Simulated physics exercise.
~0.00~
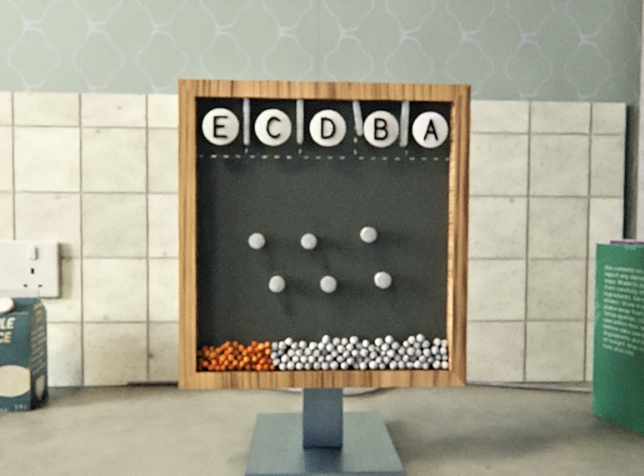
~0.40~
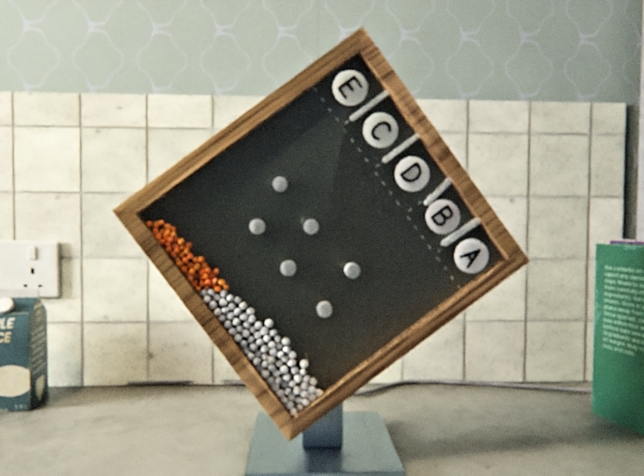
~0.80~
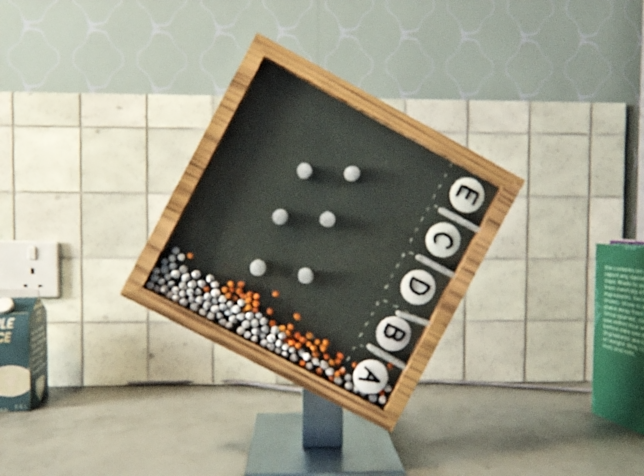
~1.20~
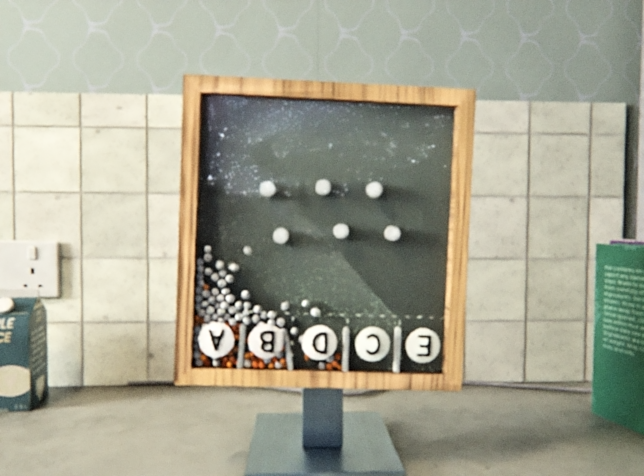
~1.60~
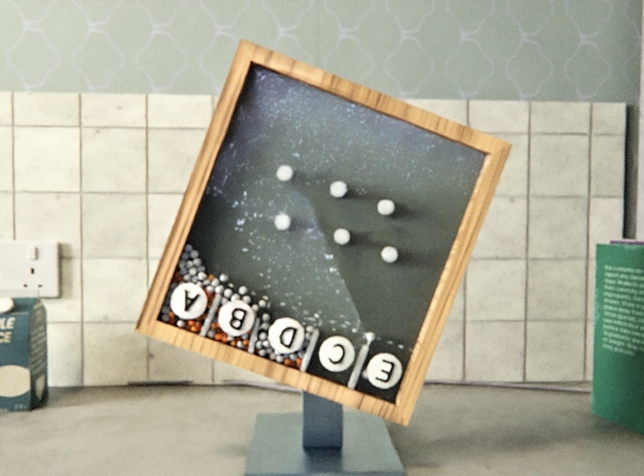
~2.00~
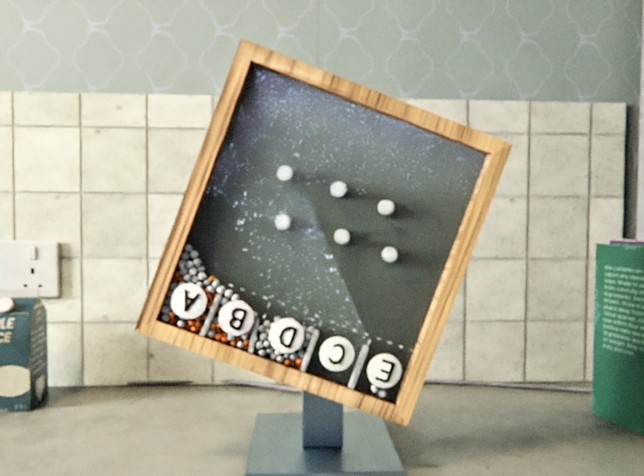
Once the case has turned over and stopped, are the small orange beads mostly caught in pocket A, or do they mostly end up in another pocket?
They are mostly caught in pocket A, with fewer of them lying in B and D.
